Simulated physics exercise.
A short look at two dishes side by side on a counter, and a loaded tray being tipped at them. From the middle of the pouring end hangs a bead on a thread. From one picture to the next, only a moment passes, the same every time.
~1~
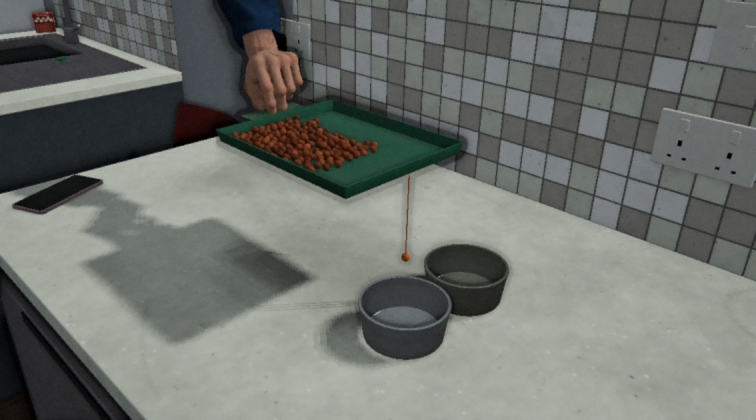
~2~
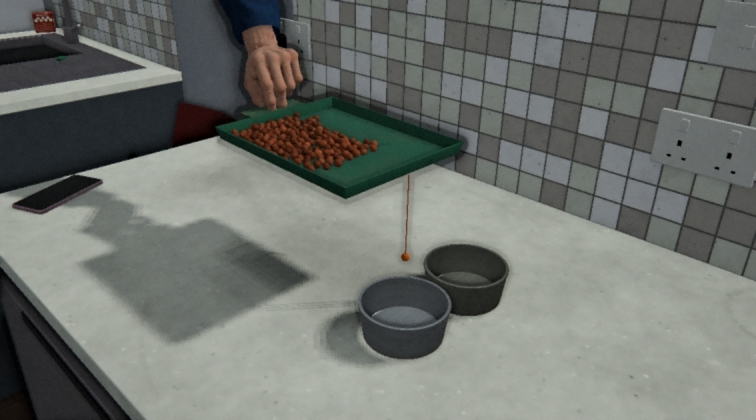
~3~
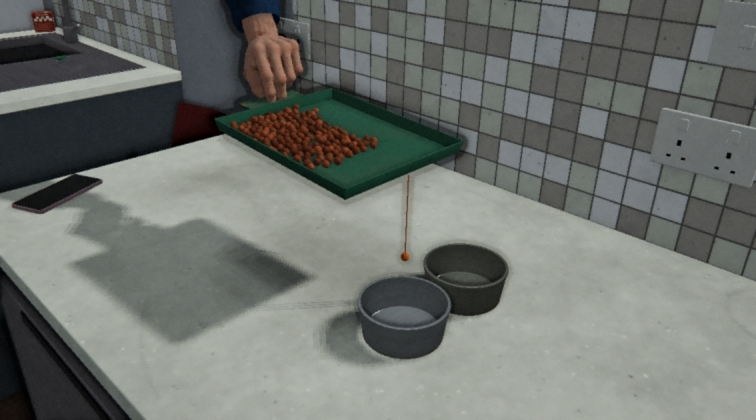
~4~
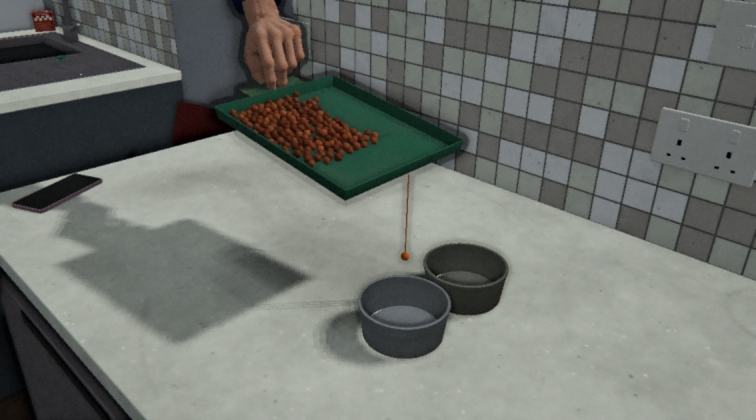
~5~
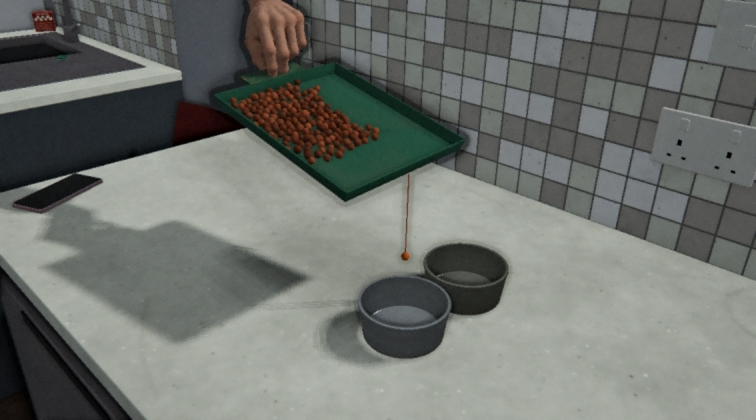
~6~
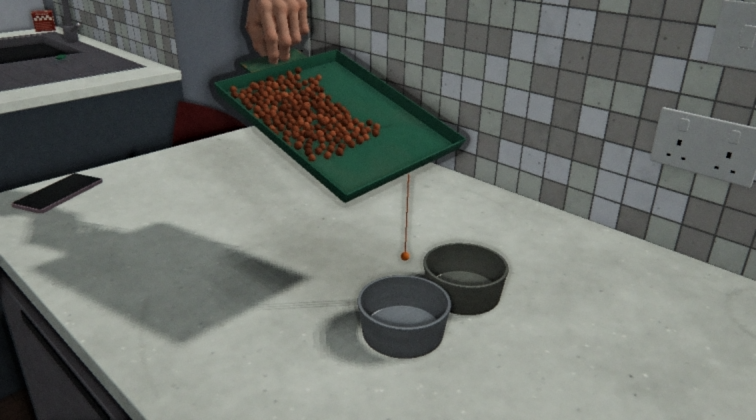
A hand held a green tray of reddish-brown pellets above two small dishes on a pale counter and slowly tilted it, raising the back while the pellets stayed bunched and the hanging bead barely moved.
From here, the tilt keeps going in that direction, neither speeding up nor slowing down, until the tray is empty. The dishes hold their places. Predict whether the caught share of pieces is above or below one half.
The bulk is caught.
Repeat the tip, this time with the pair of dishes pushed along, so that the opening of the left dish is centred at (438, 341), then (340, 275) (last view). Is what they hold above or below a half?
The first place gets a lesser share, the second a lesser share.
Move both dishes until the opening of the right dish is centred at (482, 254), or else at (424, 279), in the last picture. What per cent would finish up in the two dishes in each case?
First position: Some 40 %; second position: Some 90 %.
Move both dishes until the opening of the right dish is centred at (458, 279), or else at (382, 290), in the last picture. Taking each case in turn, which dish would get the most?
Placement one: The left-positioned dish. Placement two: The right-positioned dish.
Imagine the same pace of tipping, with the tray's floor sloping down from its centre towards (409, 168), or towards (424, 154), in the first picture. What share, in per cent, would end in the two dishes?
90 per cent, then 40 per cent.
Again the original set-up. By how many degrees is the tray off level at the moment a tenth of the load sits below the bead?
At roughly 95°.
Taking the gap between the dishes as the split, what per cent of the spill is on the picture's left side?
Near 80 %.
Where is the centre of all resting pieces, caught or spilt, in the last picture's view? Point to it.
(398, 330).
Soon after the last picture, tray tipped steeply; nearly all on the tray; a stray few in the left dish; a stray few in the air.
A little later, tray tipped right over; most on the tray; a small part in the left dish; a stray few in the right dish; a stray few outside both; a small part in the air.
Later still, tray tipped past a quarter turn; about half in the left dish; a small part in the right dish; about a third outside both.
At rest, tray tipped past a quarter turn; about half in the left dish; a small part in the right dish; about a third outside both.
